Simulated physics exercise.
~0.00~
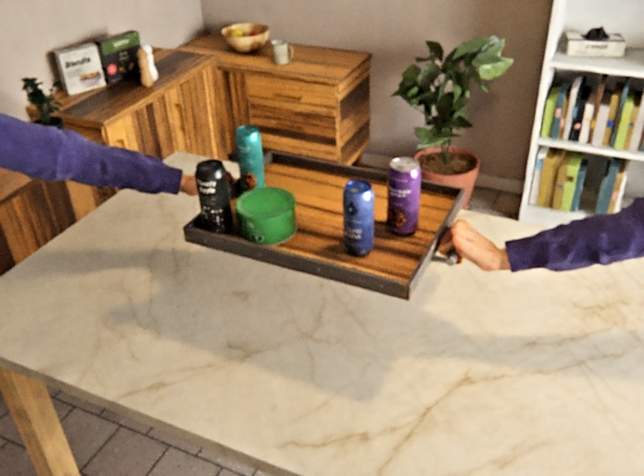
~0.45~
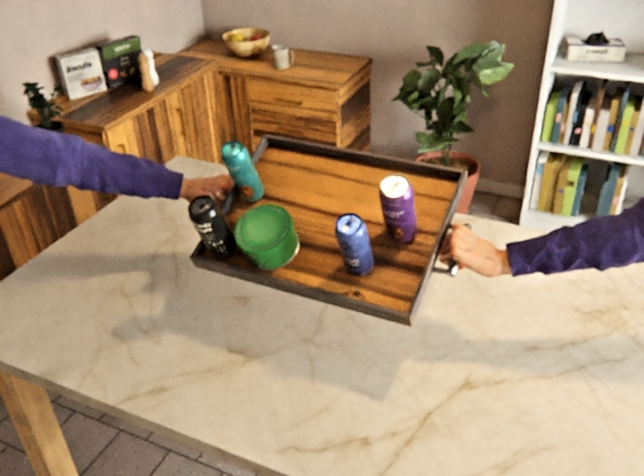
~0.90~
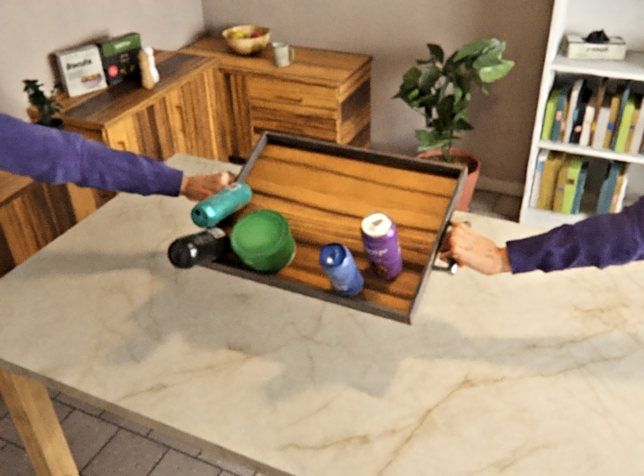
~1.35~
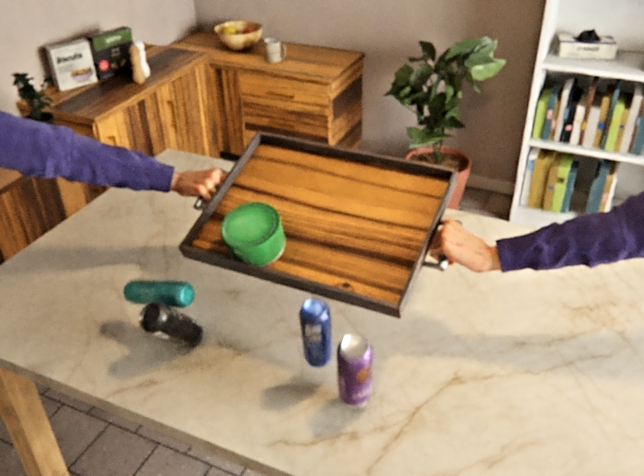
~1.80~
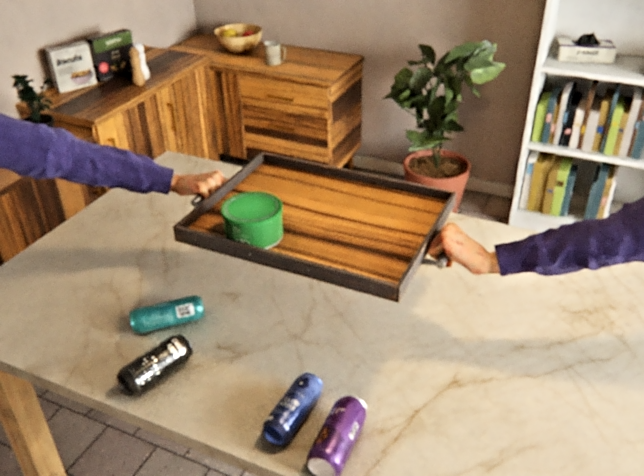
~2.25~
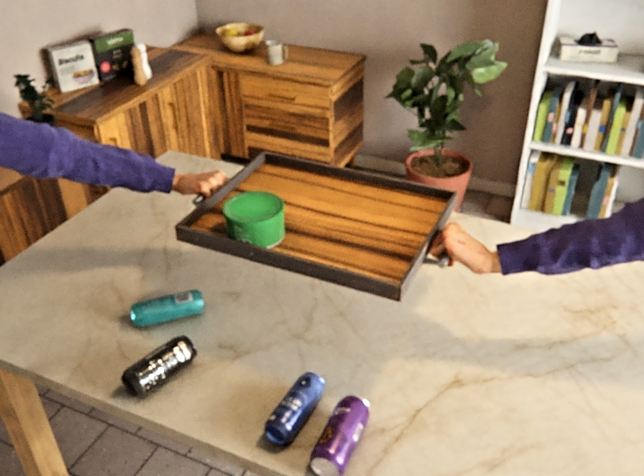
The video shows two hands holding a wooden tray above a table and tipping its near edge down, so black, turquoise, blue and purple cans topple and fall off. The tray is levelled again, with the green tub still on it and the four cans lying on the tabletop.
